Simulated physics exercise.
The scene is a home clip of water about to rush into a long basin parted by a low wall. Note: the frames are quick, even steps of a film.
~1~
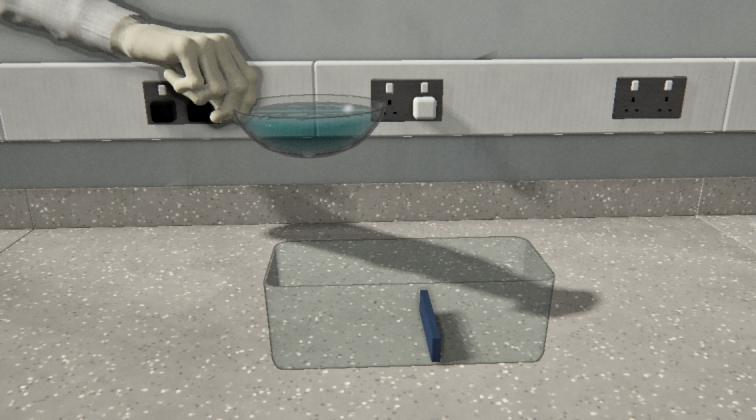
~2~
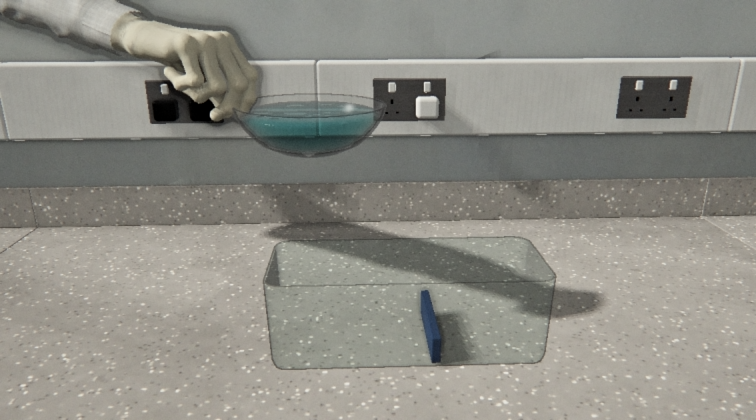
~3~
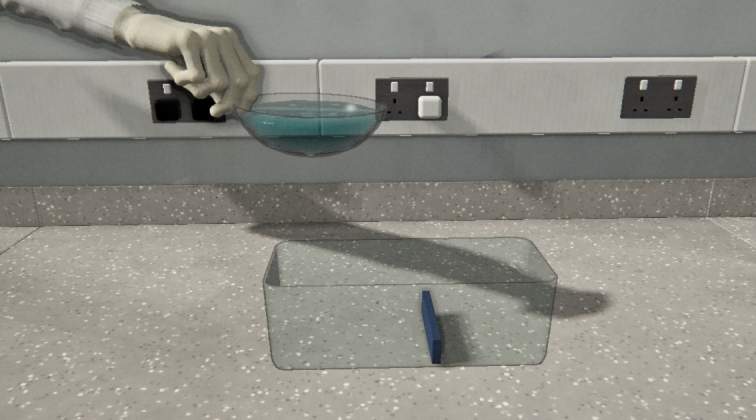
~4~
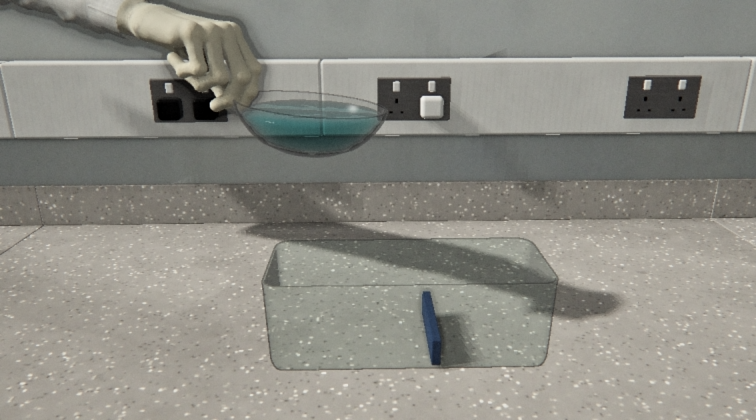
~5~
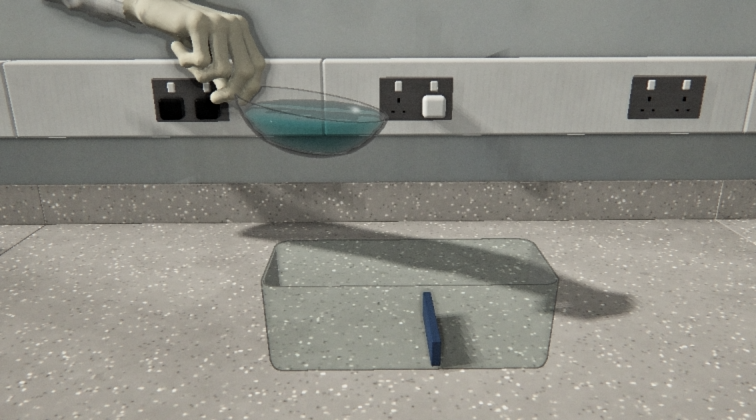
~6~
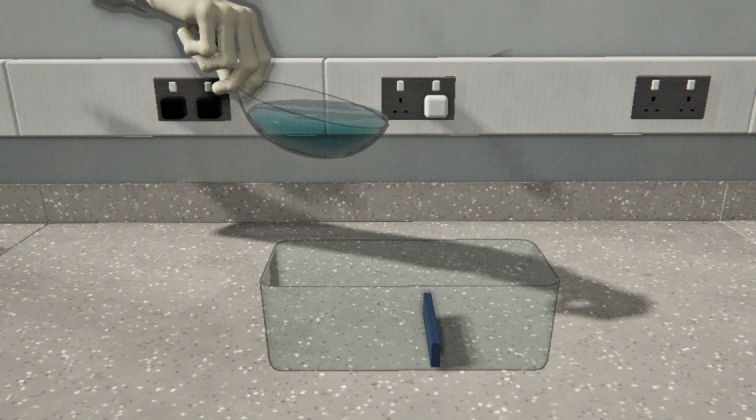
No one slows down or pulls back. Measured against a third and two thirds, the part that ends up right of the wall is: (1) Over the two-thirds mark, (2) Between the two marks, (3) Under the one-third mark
2, between the two marks.
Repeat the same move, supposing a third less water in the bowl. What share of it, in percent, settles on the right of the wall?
It comes to 45 per cent or so.
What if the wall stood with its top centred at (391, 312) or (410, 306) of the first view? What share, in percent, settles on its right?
My guess is some 85 percent the first time and some 75 percent the second.
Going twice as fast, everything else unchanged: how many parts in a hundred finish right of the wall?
About 40 %.
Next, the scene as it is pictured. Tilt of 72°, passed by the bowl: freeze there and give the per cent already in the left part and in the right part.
I'd put the left part near 10 per cent and the right part near 40.
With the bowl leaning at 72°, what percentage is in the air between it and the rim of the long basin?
Share in flight: Approx. 40 %.
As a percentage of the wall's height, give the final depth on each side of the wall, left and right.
On the left roughly 30, on the right roughly 60.
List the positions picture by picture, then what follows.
In the first picture, it leans 0°; its right rim is at (385, 106); the water meets the walls at (240, 113) and (381, 111); the long basin's rim runs from (270, 264) to (540, 258); the wall's top is at (430, 313).
In the second picture, it leans 1°; its right rim is at (385, 106); the water meets the walls at (240, 112) and (381, 111).
In the third picture, it leans 3°; its right rim is at (386, 108); the water meets the walls at (241, 109) and (381, 112).
In the fourth picture, it leans 6°; its right rim is at (387, 112); the water meets the walls at (242, 107) and (383, 114).
In the fifth picture, it leans 10°; its right rim is at (387, 118); the water meets the walls at (245, 107) and (386, 115).
In the sixth picture, it leans 16°; its right rim is at (388, 125); the water meets the walls at (250, 107) and (385, 119); 3 per cent is over the edge.
A moment on, the bowl is tipped part way and 11 per cent is still to pour, 8 is left of the wall and 41 right of it.
Next, the bowl is tipped right over and 0 per cent is still to pour, 37 is left of the wall and 60 right of it.
Then the bowl is tipped right over and 0 per cent is still to pour, 37 is left of the wall and 60 right of it.
Later the bowl is tipped right over and 0 per cent is still to pour, 37 is left of the wall and 60 right of it.
At rest 37 per cent lies left of the wall, 60 right of it and 3 outside.
